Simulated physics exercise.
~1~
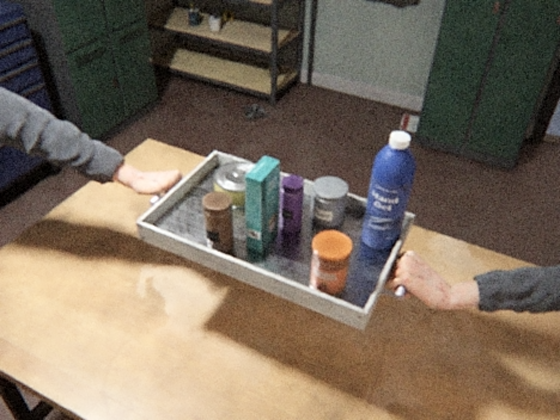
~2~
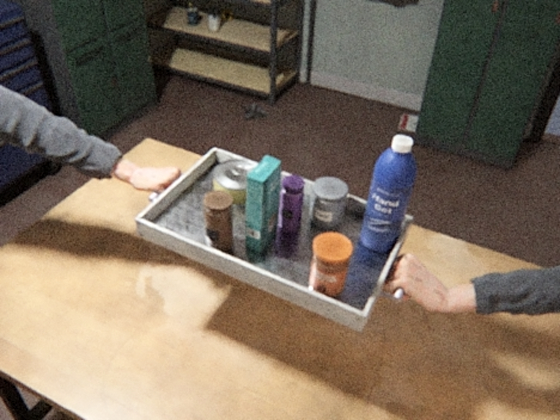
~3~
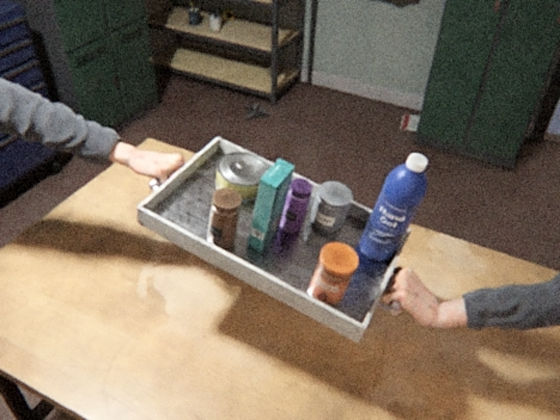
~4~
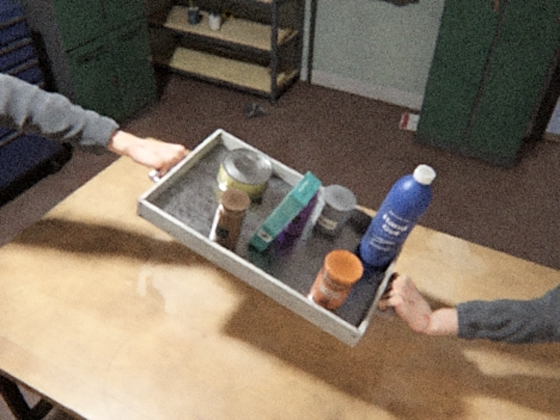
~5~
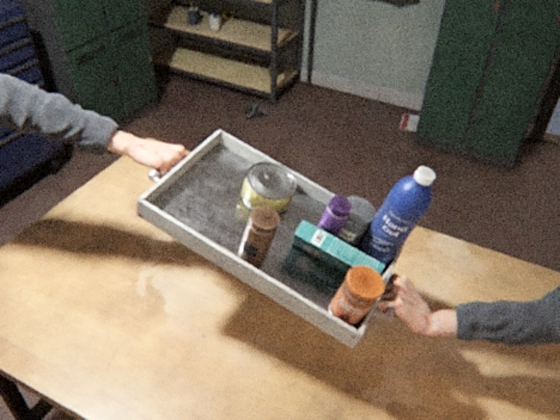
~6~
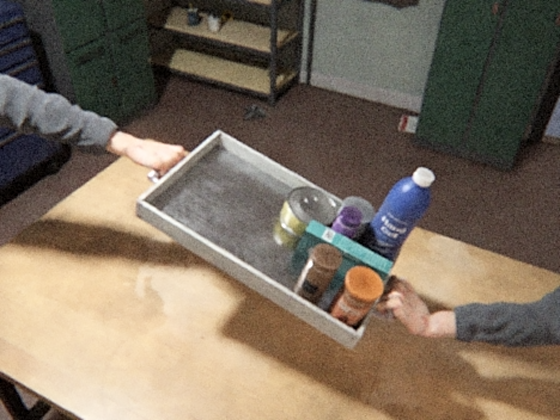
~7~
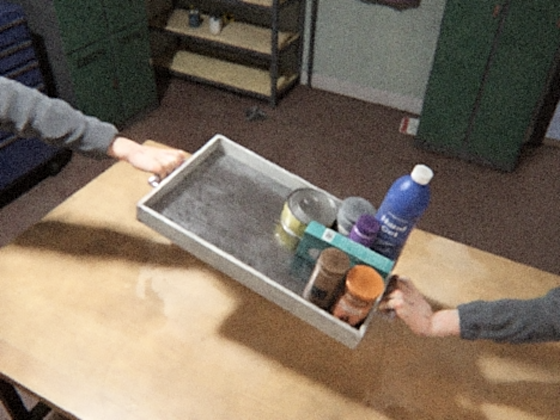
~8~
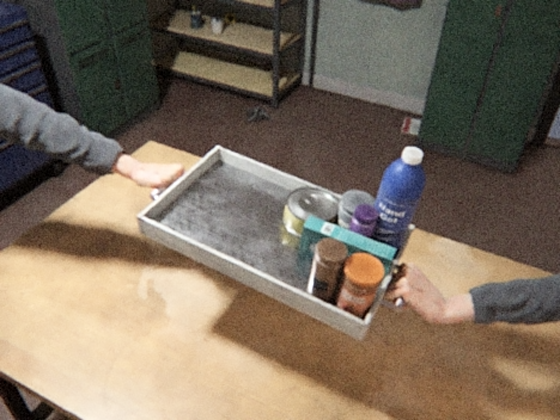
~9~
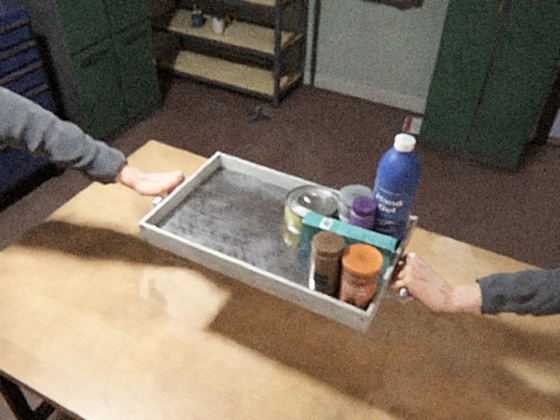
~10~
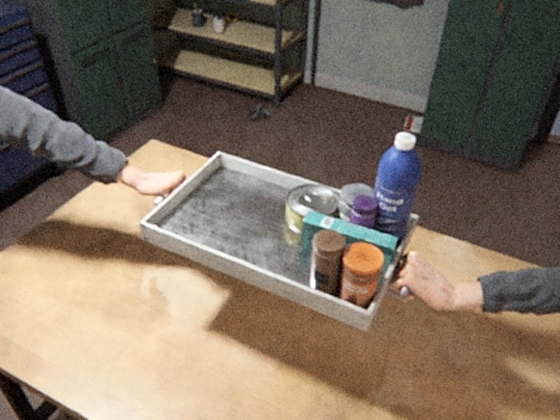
The footage shows two hands holding a tray of mixed containers above a wooden table and tilting it down to the right, so the turquoise packet topples and most items slide right. The tray is levelled again, leaving them clustered beside the upright blue bottle, the packet still on its side.
